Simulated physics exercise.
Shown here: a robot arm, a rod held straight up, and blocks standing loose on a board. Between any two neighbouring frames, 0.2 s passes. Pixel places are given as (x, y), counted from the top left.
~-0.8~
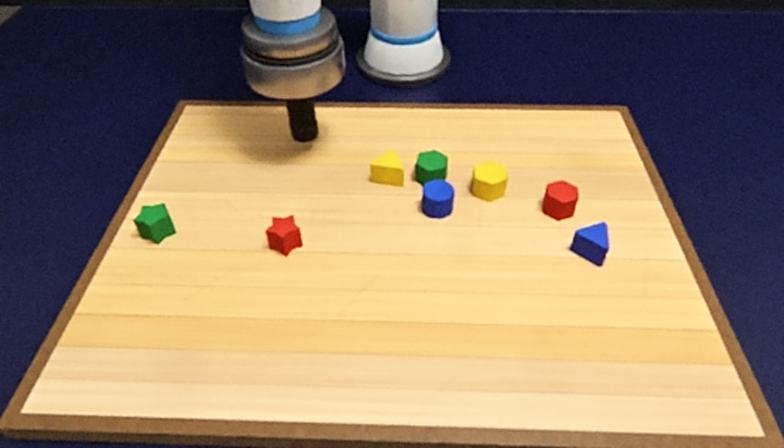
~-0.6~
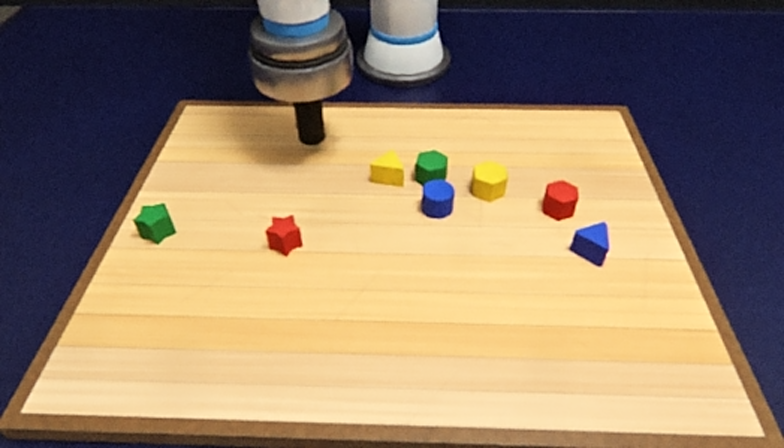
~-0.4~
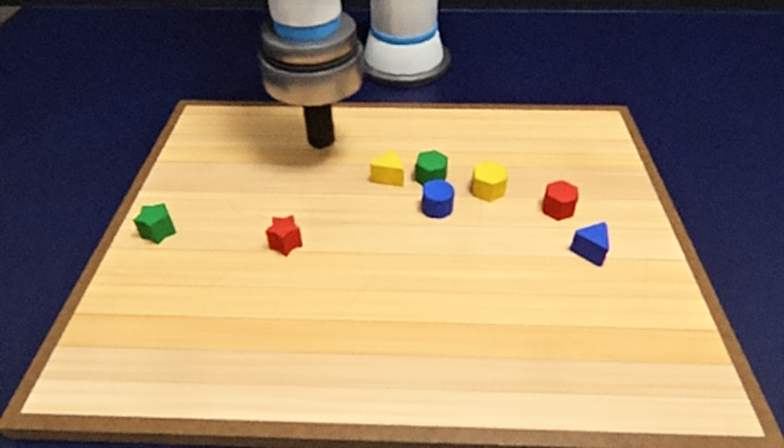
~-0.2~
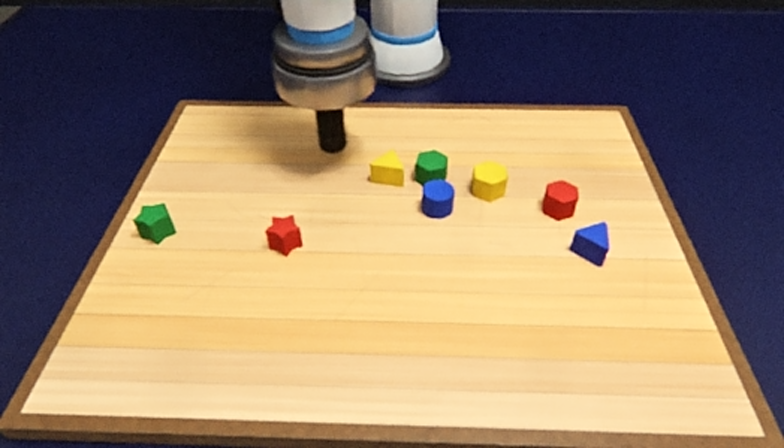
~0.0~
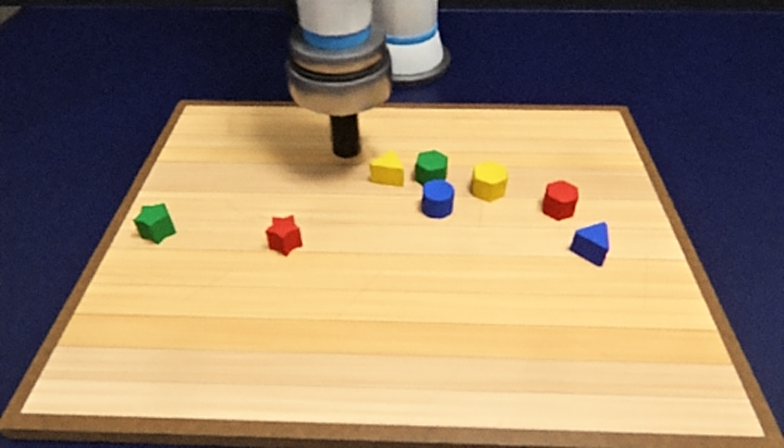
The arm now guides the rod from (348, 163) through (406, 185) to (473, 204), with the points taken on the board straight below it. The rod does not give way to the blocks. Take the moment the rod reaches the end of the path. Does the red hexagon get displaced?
I'd say no.
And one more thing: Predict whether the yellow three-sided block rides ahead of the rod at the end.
My prediction: In front.
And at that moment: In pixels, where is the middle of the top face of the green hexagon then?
I'd say the green hexagon ends with its top centre at (454, 159).
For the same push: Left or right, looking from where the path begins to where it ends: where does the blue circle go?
The shift goes right.
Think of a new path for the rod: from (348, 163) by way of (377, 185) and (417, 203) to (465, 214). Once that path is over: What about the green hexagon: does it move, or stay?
If the rod follows that path, the green hexagon ends up shifted.
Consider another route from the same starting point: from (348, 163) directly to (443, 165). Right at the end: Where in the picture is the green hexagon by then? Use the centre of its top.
Answer: (451, 164).
On the path given first. One third of the way, rod at (386, 166); yellow three-sided block at (408, 166).
Two thirds of the way, rod at (428, 180); yellow three-sided block at (453, 180), turned 30° anticlockwise; green hexagon at (453, 159), turned 70° anticlockwise; blue circle at (452, 199).
At the end, rod at (474, 192); yellow three-sided block at (500, 194), turned 20° anticlockwise; green hexagon at (454, 159), turned 75° anticlockwise; blue circle at (460, 205); red hexagon unmoved.
